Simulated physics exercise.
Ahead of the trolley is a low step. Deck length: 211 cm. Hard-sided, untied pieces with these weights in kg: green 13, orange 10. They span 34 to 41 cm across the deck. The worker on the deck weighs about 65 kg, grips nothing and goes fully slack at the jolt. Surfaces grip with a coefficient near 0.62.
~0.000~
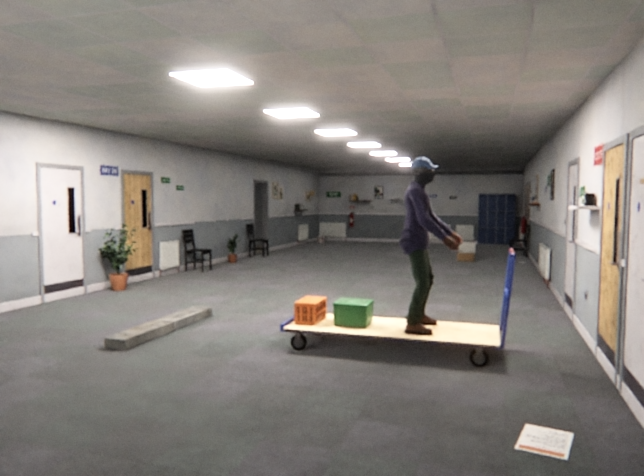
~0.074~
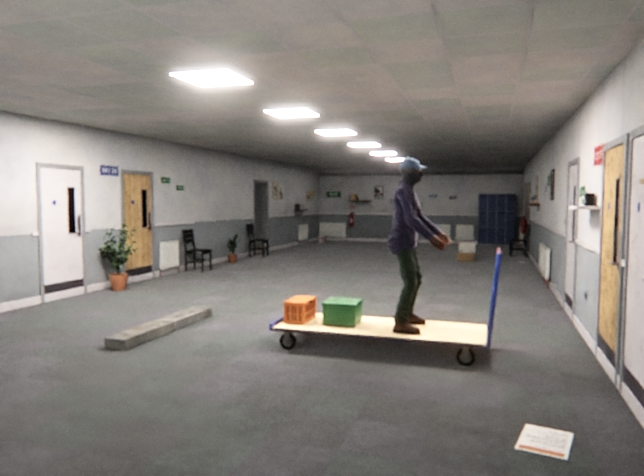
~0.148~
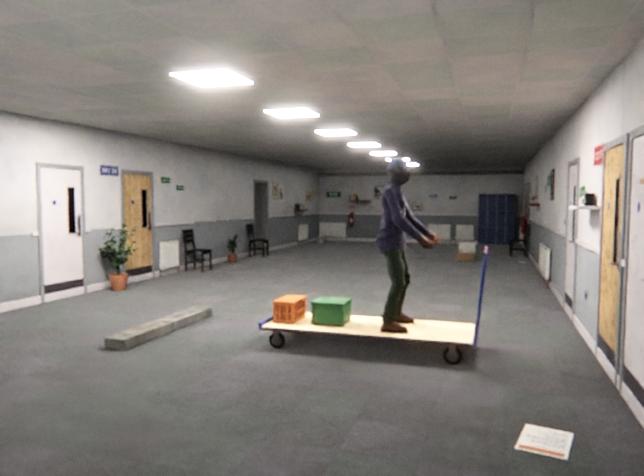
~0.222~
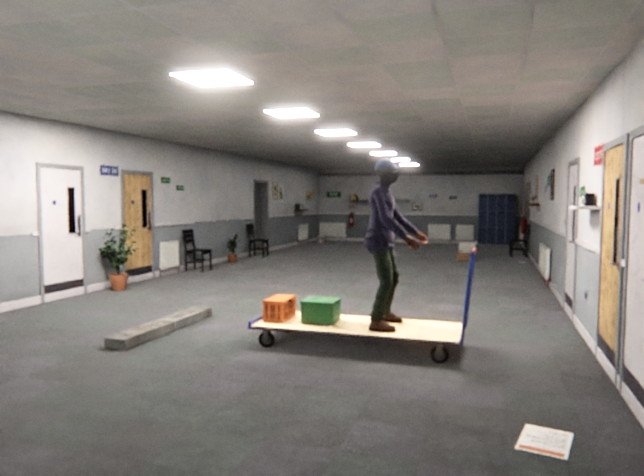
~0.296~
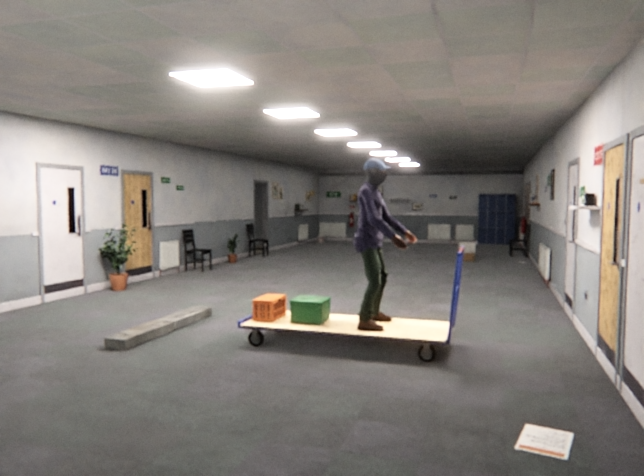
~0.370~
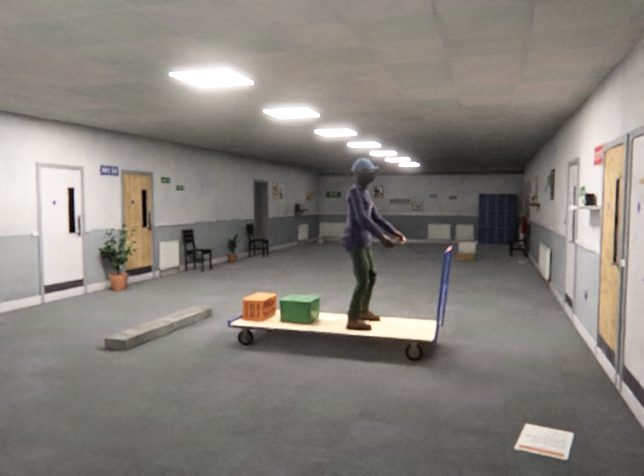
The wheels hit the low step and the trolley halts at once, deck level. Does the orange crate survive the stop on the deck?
The orange crate remains on the deck.
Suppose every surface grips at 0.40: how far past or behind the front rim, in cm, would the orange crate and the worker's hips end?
Then orange 20 behind, hips 30 behind.
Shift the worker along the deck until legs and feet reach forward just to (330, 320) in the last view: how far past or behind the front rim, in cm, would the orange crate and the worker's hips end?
Then orange 10 behind, hips 20 behind.
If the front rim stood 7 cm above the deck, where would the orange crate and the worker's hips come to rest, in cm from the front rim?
Then orange 20 behind, hips 40 behind.
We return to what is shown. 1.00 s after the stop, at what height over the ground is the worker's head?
Roughly 30 cm above it.
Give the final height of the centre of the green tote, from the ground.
Some 35 cm up.
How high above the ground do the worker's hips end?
About 60 cm.
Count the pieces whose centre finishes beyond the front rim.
0 in all.
Impact comes at 0.98 s.
After 1.23 s the orange crate is 13 cm behind the rim, tilted 10°, near (178, 300) in the last picture's view.
After 1.53 s the orange crate is 15 cm behind the rim, tilted 0°, near (179, 301) in the last picture's view.
After 1.98 s the orange crate is 16 cm behind the rim, tilted 0°, near (179, 301) in the last picture's view.
Final state at 3.6 s, nothing is past the rim; behind it, green tote, orange crate and the worker's hips.
